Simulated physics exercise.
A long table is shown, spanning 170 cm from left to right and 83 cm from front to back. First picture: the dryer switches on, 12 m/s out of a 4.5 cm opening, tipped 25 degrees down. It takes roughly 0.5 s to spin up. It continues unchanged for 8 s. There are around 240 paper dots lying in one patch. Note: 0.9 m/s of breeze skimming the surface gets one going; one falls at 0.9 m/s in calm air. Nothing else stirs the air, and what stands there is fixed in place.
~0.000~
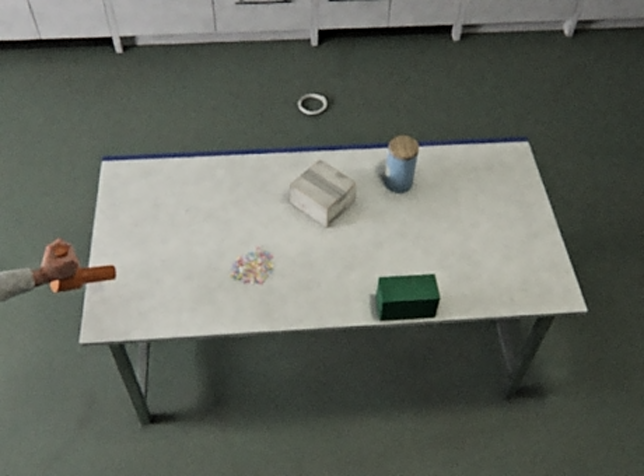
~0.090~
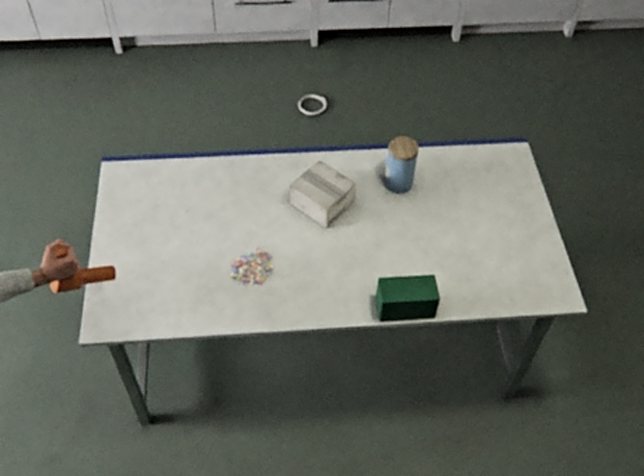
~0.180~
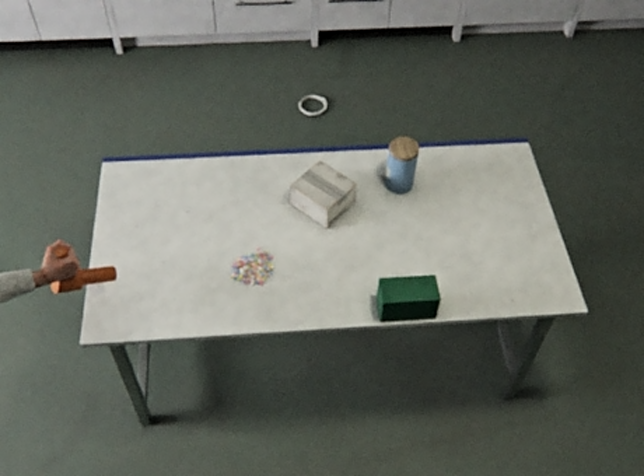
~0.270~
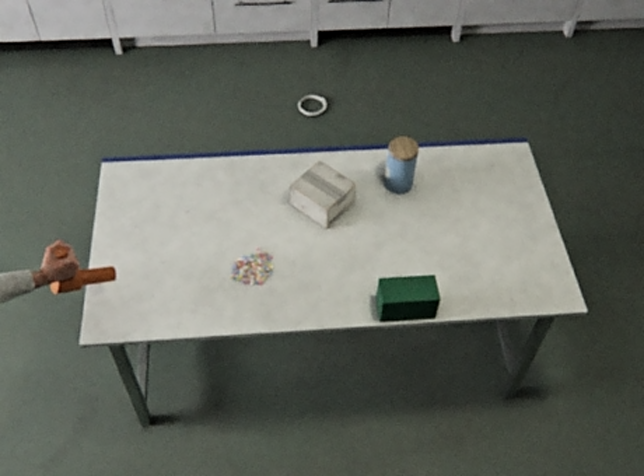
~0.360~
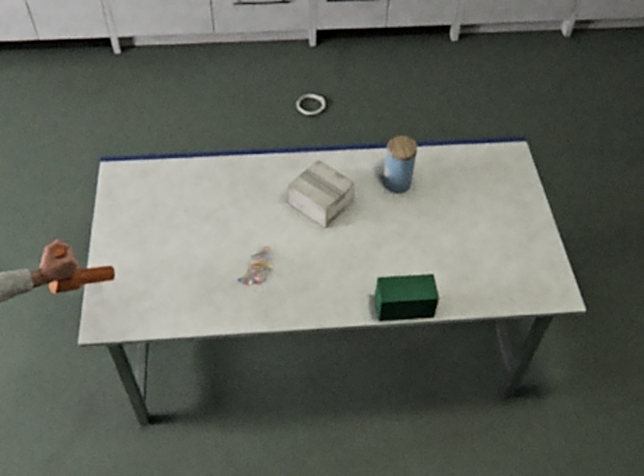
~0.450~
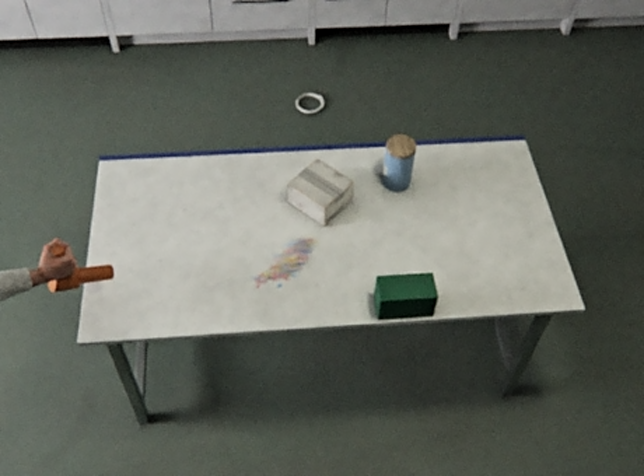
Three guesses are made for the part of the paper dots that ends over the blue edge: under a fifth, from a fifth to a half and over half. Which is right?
Over the blue edge: Below a fifth.
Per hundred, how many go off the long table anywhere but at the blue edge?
Roughly 90 per cent.
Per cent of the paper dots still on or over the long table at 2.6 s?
Estimate: Near 30 percent.
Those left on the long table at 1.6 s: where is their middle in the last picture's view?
Somewhere about (473, 248), I'd say.
After 1.6 s the count stands so, 0 % are over the blue edge; the middle of those still in play is near (481, 248).
After 2.6 s the count stands so, 0 % are over the blue edge; the middle of those still in play is near (546, 250).
After 4.4 s the count stands so, 0 % are over the blue edge.
After 8.0 s, at the end, 0 % are over the blue edge.
